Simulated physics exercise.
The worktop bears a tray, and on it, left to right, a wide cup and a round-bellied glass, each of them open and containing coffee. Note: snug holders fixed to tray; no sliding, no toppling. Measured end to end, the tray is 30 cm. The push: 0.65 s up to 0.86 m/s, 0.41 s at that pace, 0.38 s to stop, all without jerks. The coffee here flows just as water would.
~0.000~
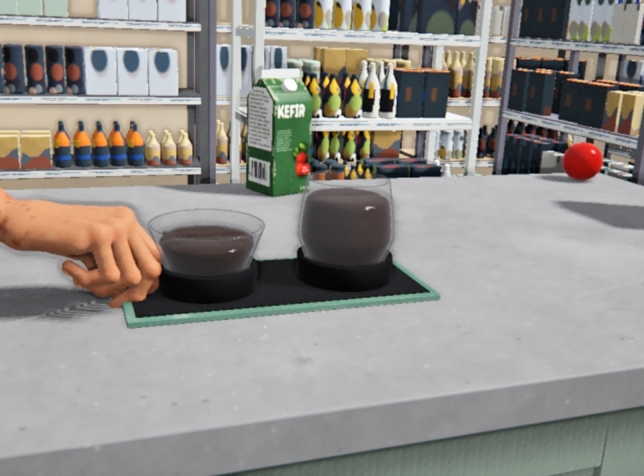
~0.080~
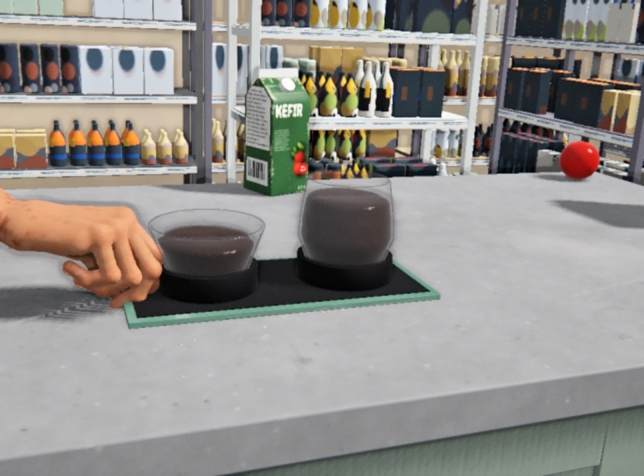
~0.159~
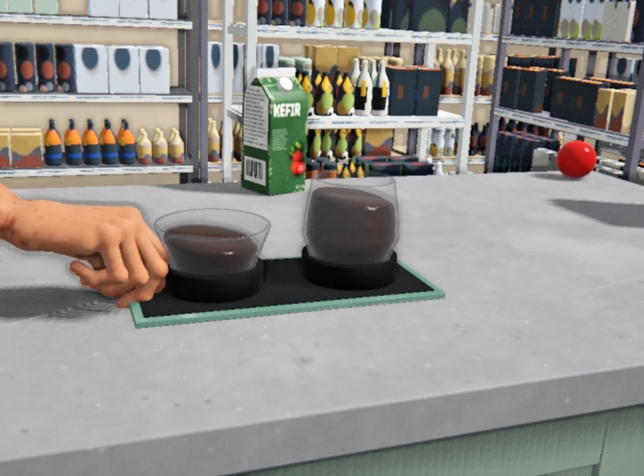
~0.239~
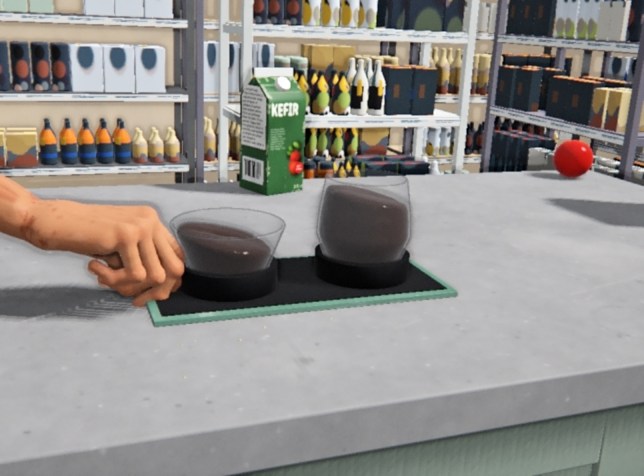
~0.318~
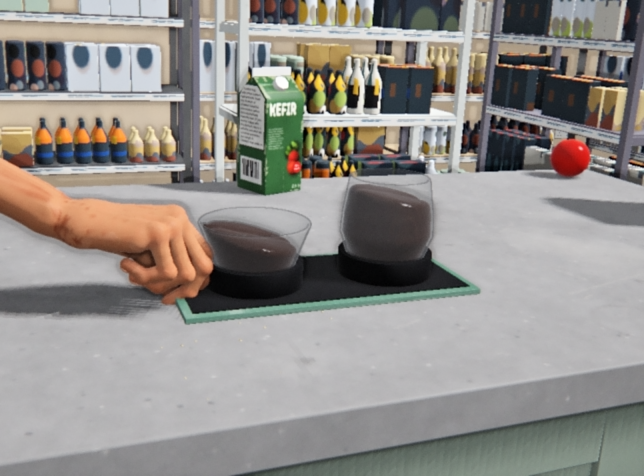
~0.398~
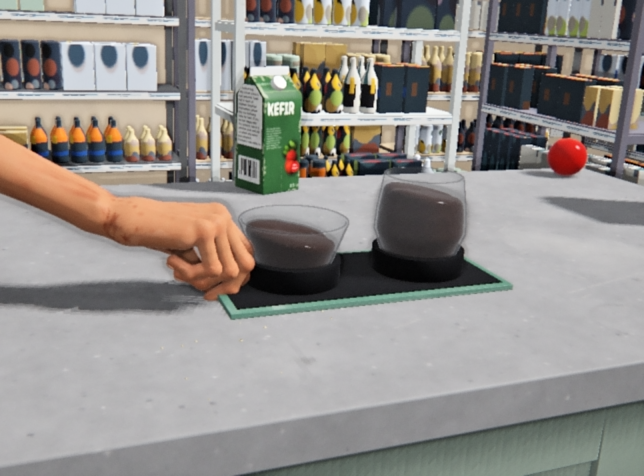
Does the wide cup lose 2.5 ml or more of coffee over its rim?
It runs over.
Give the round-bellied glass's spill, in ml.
Measured volume: Approx. 0 ml.
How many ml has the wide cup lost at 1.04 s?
0 ml.
By 0.72 s the tray moves at 0.86 m/s; losses from the left are 0, 0 ml.
By 1.04 s the tray moves at 0.86 m/s; losses from the left are 0, 0 ml.
By 1.36 s the tray moves at 0.08 m/s; losses from the left are 7, 0 ml.
By 1.69 s the tray moves at 0.00 m/s; losses from the left are 7, 0 ml.
At rest losses from the left are 7, 0 ml.
